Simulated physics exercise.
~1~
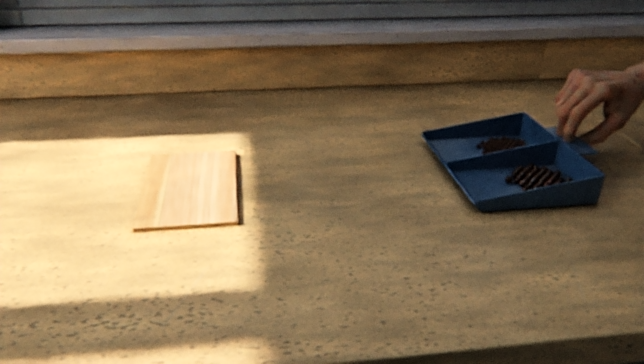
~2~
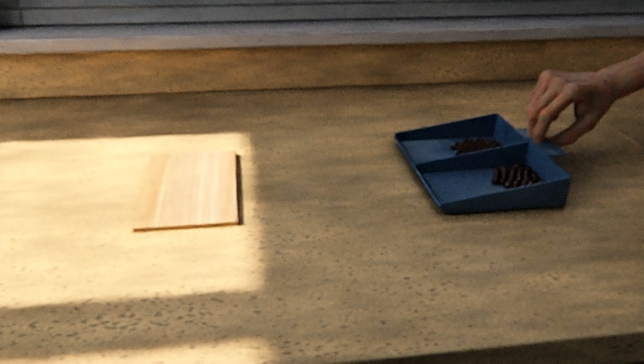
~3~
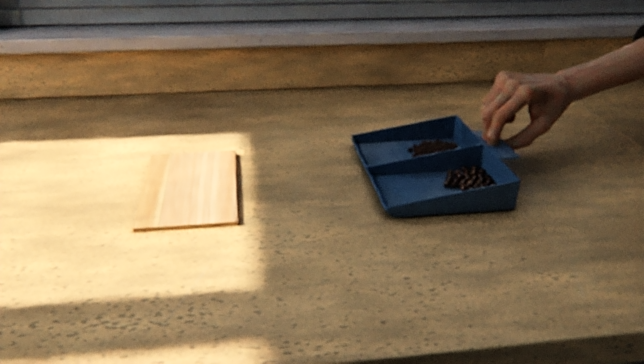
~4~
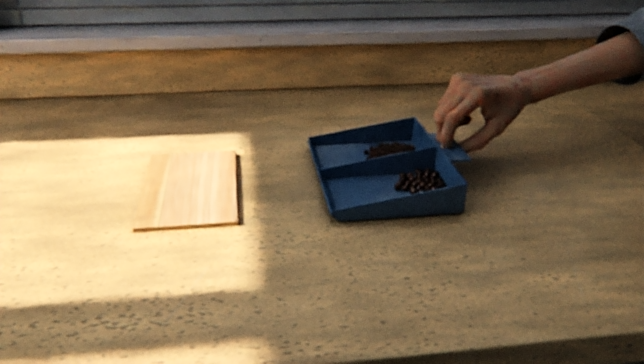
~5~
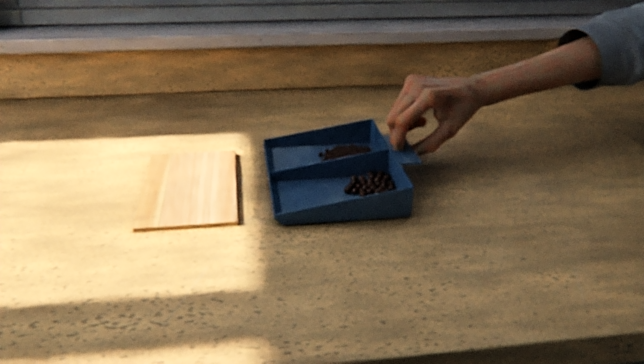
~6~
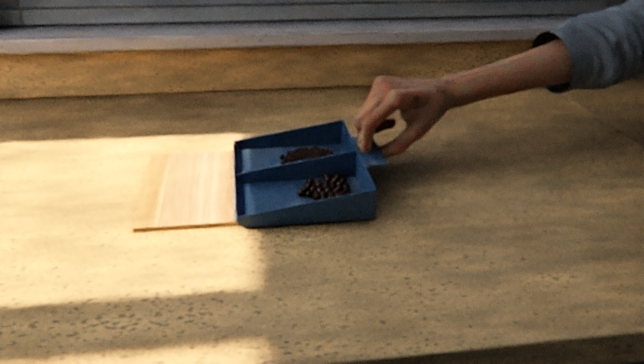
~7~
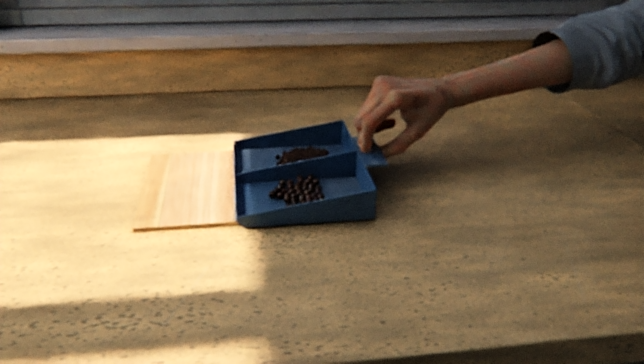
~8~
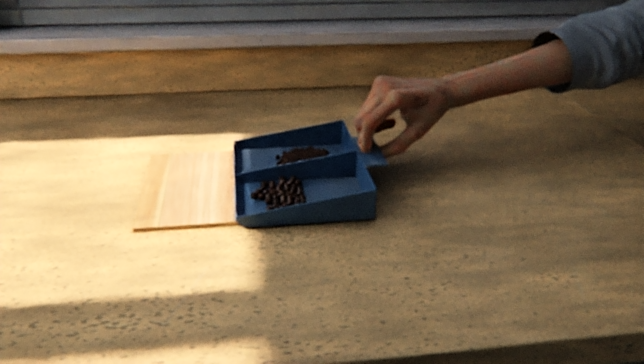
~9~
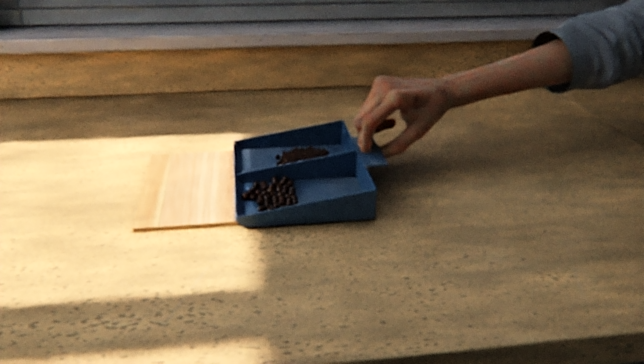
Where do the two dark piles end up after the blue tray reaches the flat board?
Both piles stay inside the tray. The near pile of beads shifts left within its section, while the far pile barely moves.
